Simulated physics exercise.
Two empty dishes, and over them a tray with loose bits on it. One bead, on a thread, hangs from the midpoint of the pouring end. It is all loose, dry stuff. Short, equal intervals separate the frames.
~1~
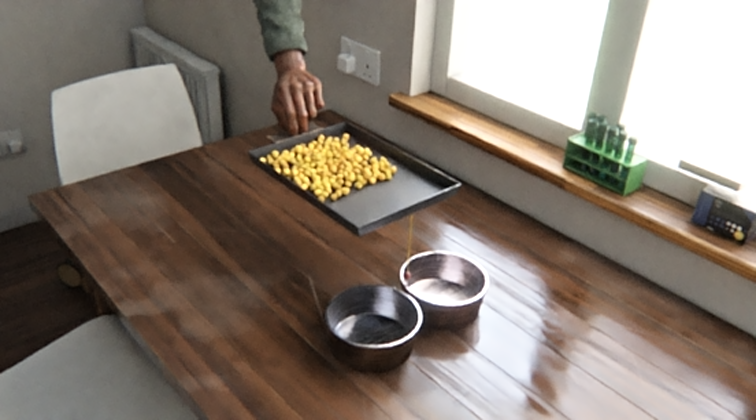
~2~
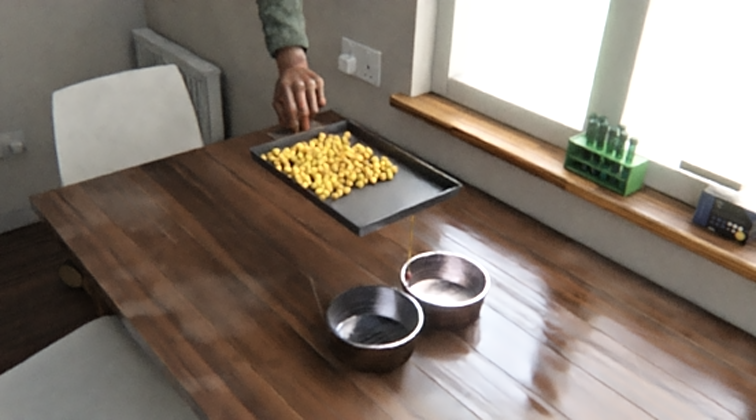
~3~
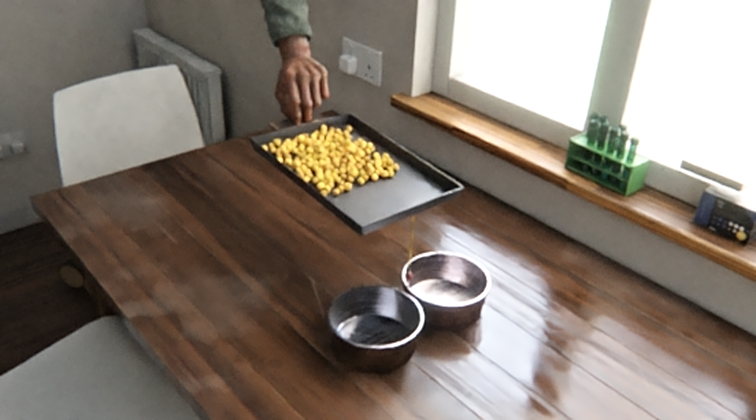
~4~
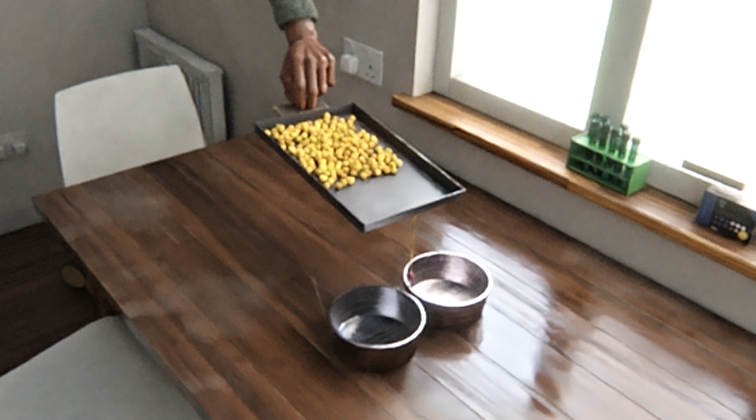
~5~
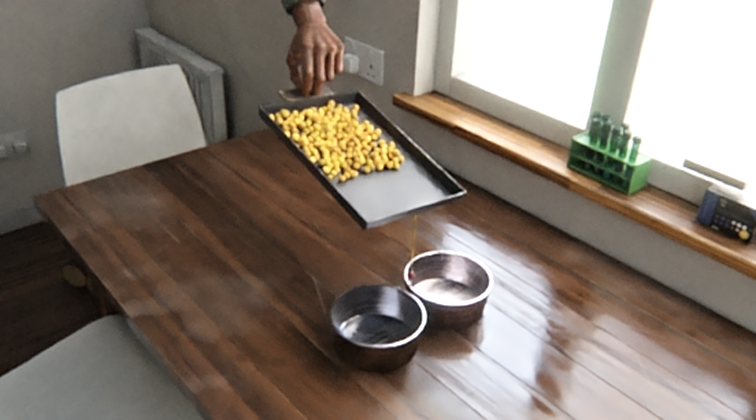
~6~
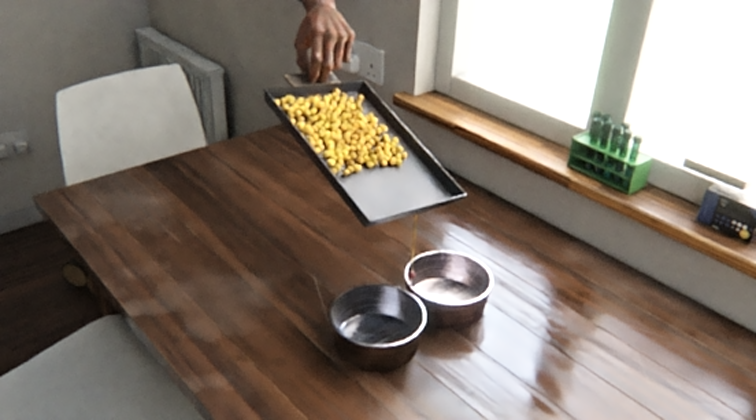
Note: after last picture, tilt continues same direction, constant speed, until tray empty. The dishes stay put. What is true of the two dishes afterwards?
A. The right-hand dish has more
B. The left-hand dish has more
A, the right-hand dish has more.
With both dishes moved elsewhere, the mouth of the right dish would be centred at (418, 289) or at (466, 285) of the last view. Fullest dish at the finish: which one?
The dish to the right at the first, the dish to the right at the second.
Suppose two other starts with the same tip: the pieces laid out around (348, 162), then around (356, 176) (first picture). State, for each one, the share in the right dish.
Some 80 and then some 60 per cent.
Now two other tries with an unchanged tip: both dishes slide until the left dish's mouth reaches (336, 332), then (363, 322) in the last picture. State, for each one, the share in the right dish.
It would be near 30 per cent first and near 60 per cent second.
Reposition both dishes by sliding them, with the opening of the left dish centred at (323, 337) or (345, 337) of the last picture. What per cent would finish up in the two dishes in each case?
First case around 10 %, second case around 30 %.
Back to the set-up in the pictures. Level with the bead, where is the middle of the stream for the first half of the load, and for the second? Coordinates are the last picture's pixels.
First around (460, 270), afterwards around (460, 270).
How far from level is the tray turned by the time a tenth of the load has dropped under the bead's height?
Around 80° of tilt.
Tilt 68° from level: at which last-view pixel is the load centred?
Mark it at roughly (432, 180) in the final frame.
Soon, tray tipped steeply; nearly all on the tray; a small part in the air.
A while on, tray tipped past a quarter turn; about two thirds on the tray; about a quarter in the right dish; a small part outside both; a stray few in the air.
Towards the end, tray tipped past a quarter turn; most in the right dish; about a quarter outside both; a stray few in the air.
Finally, tray tipped past a quarter turn; none in the left dish; most in the right dish; about a quarter outside both.
